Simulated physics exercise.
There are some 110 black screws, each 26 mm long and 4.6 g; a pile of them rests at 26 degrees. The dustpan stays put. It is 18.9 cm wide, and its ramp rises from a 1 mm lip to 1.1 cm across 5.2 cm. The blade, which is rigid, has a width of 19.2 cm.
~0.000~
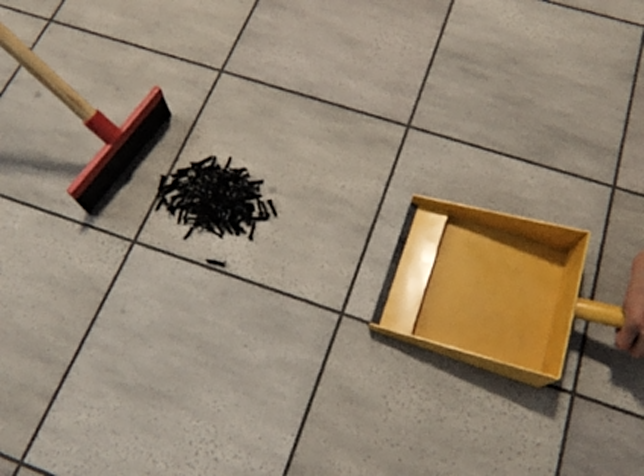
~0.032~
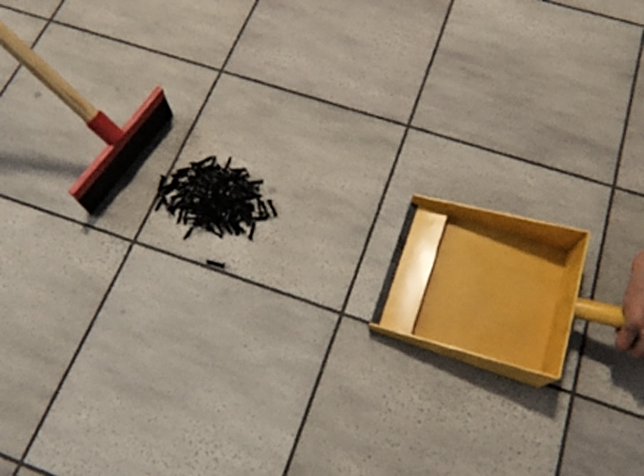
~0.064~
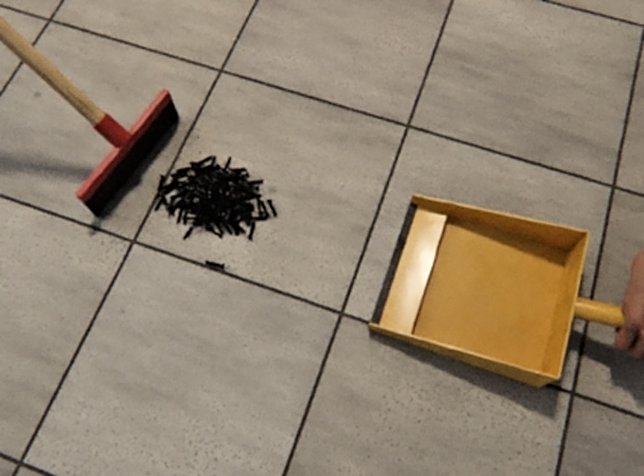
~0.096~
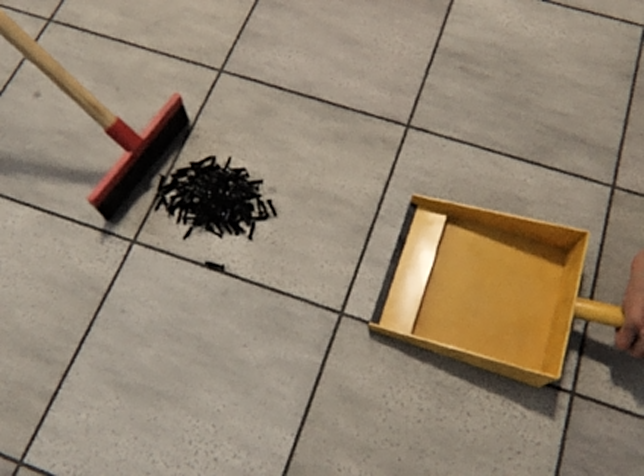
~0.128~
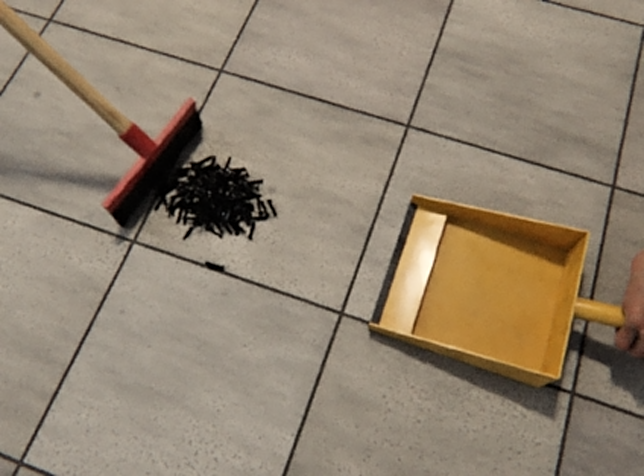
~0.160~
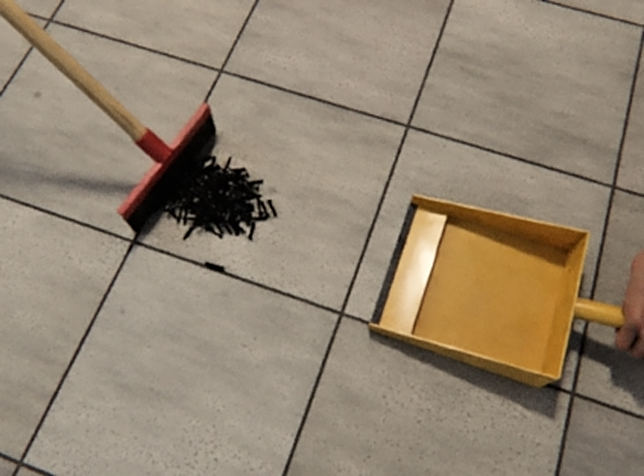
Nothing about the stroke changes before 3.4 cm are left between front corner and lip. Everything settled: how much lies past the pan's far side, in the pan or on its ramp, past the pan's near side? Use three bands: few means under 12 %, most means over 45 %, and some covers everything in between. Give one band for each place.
Far side: Few, pan: Some, near side: Few.
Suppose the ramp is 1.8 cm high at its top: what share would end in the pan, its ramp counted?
Then about 25 per cent.
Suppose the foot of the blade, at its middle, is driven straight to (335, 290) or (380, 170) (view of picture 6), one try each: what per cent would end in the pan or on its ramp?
I'd expect about 20 percent, then about 0 percent.
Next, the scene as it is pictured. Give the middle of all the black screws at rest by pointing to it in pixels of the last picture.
Est. centre at rest: (381, 265) px.
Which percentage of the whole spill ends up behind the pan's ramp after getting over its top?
I'd put it near 0 per cent.
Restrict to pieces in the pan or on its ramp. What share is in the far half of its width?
50 per cent.
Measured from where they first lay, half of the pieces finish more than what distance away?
26 cm, roughly.
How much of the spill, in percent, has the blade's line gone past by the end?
Around 5 in a hundred.
After 0.36 s, middle of the blade 19 cm from the lip; 0 % over the lip, far side 0 %, near side 0 %.
After 0.49 s, middle of the blade 10 cm from the lip; 0 % over the lip, far side 0 %, near side 5 %.
After 0.75 s, middle of the blade 5 cm from the lip; 25 % over the lip, far side 0 %, near side 5 %.
At rest (1.4 s), far side 0 %, pan 25 %, near side 5 %, in front of the lip or behind the blade 70 %.
